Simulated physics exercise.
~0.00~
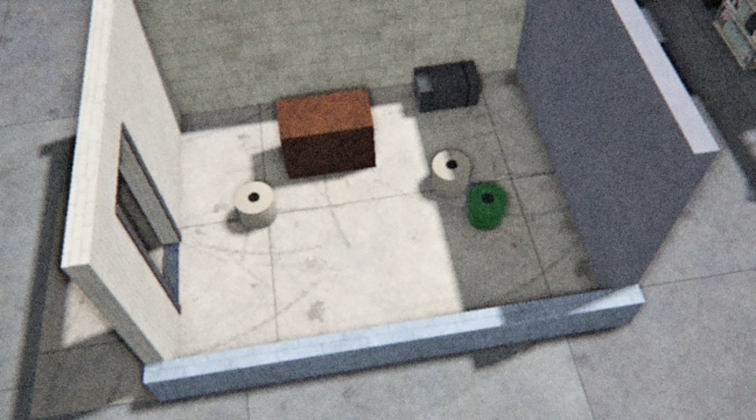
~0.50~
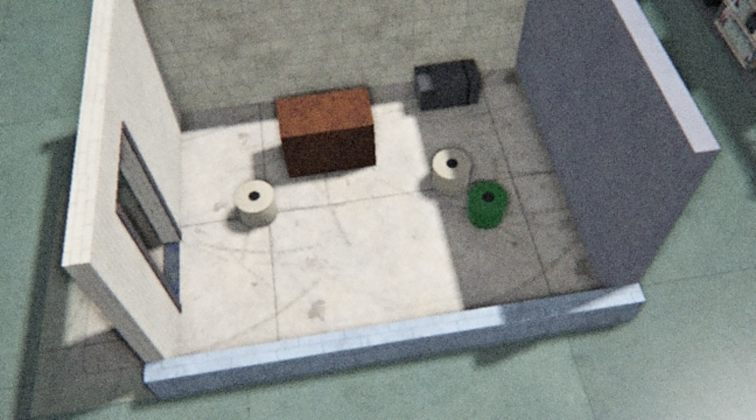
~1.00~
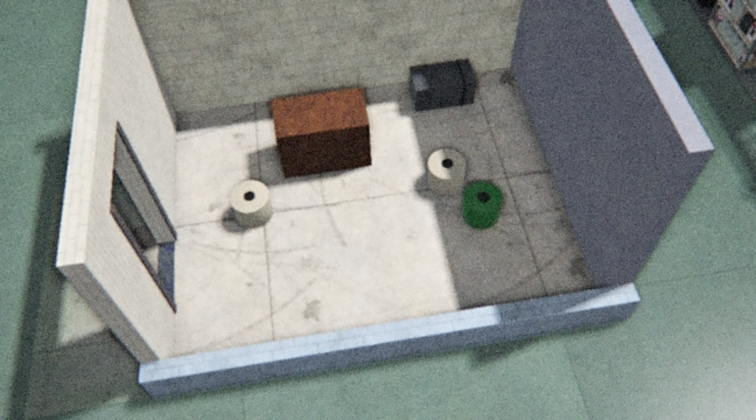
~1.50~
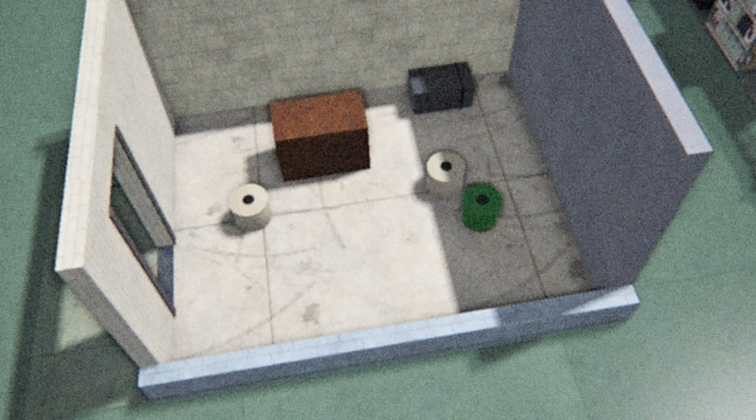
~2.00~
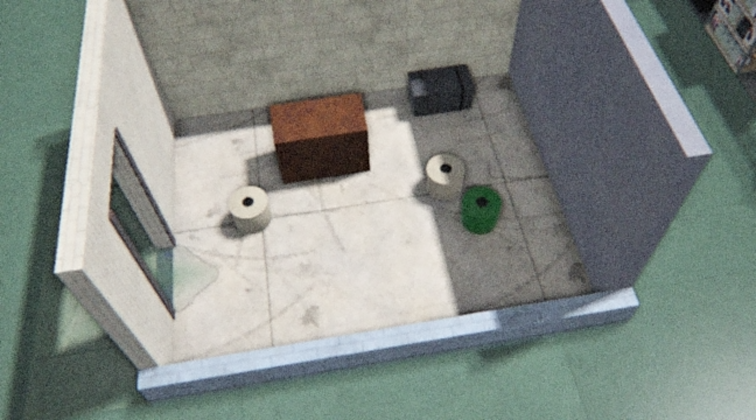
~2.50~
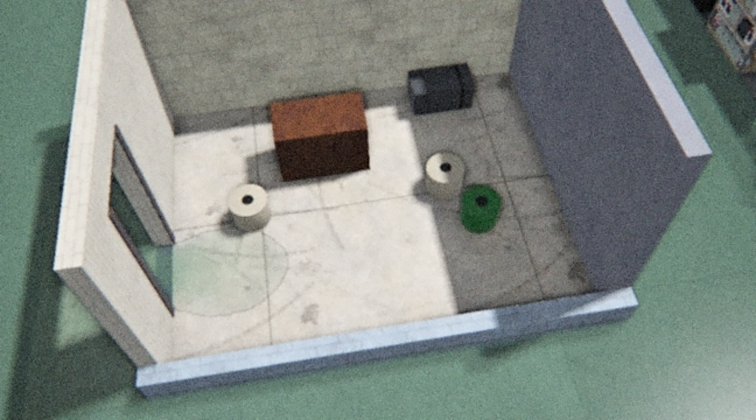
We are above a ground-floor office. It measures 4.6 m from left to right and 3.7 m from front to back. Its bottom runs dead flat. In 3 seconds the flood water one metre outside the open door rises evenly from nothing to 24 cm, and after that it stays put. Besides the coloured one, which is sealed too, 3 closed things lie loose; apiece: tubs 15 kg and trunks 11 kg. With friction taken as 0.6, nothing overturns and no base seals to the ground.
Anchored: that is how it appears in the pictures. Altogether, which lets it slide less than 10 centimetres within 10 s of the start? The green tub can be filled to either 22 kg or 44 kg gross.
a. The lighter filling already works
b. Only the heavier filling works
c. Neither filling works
The answer is a.
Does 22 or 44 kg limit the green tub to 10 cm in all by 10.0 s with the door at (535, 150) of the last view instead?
If so, then the first option suffices.
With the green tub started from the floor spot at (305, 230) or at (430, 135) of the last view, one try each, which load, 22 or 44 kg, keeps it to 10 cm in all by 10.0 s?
Going in order: Both weights work, both weights work.
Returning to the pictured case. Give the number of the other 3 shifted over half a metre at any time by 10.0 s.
Result: 1.
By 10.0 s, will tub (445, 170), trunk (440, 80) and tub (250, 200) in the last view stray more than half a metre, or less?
In that order: Below, beyond, below.
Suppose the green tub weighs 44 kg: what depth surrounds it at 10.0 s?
8 cm, roughly.
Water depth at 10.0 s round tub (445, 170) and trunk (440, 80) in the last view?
Depths: Near 7 cm, then near 9 cm.
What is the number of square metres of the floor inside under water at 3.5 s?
Wet area: Approx. 5.0 m2.
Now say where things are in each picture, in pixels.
In the first frame, the green tub at (488, 199), on the bottom; water covers 0.0 m2; 0 of 4 have shifted.
In the second frame, the green tub at (488, 197) rests on the ground; 0.0 m2 under water; 0 of 4 have shifted.
In the third frame, the green tub at (483, 197) rests on the ground; 0.0 m2 under water; 0 of 4 have shifted.
In the fourth frame, the green tub at (482, 200), on the bottom; 0.0 m2 under water; 0 of 4 have shifted.
In the fifth frame, the green tub at (482, 202), on the bottom; 0.2 m2 under water; 0 of 4 have shifted.
In the sixth frame, the green tub at (482, 201) rests on the ground; 1.1 m2 under water; 0 of 4 have shifted.
After 3.5 s the green tub would be 0 cm from its start with 22 kg and 0 cm from its start with 44 kg; 0 cm of water round it then.
After 4.5 s the green tub would be 0 cm from its start with 22 kg and 0 cm from its start with 44 kg; 3 cm of water round it then.
After 7.0 s the green tub would be 0 cm from its start with 22 kg and 0 cm from its start with 44 kg; 6 cm of water round it then.
After 10.0 s the green tub would be 0 cm from its start with 22 kg and 0 cm from its start with 44 kg; 8 cm of water round it then.
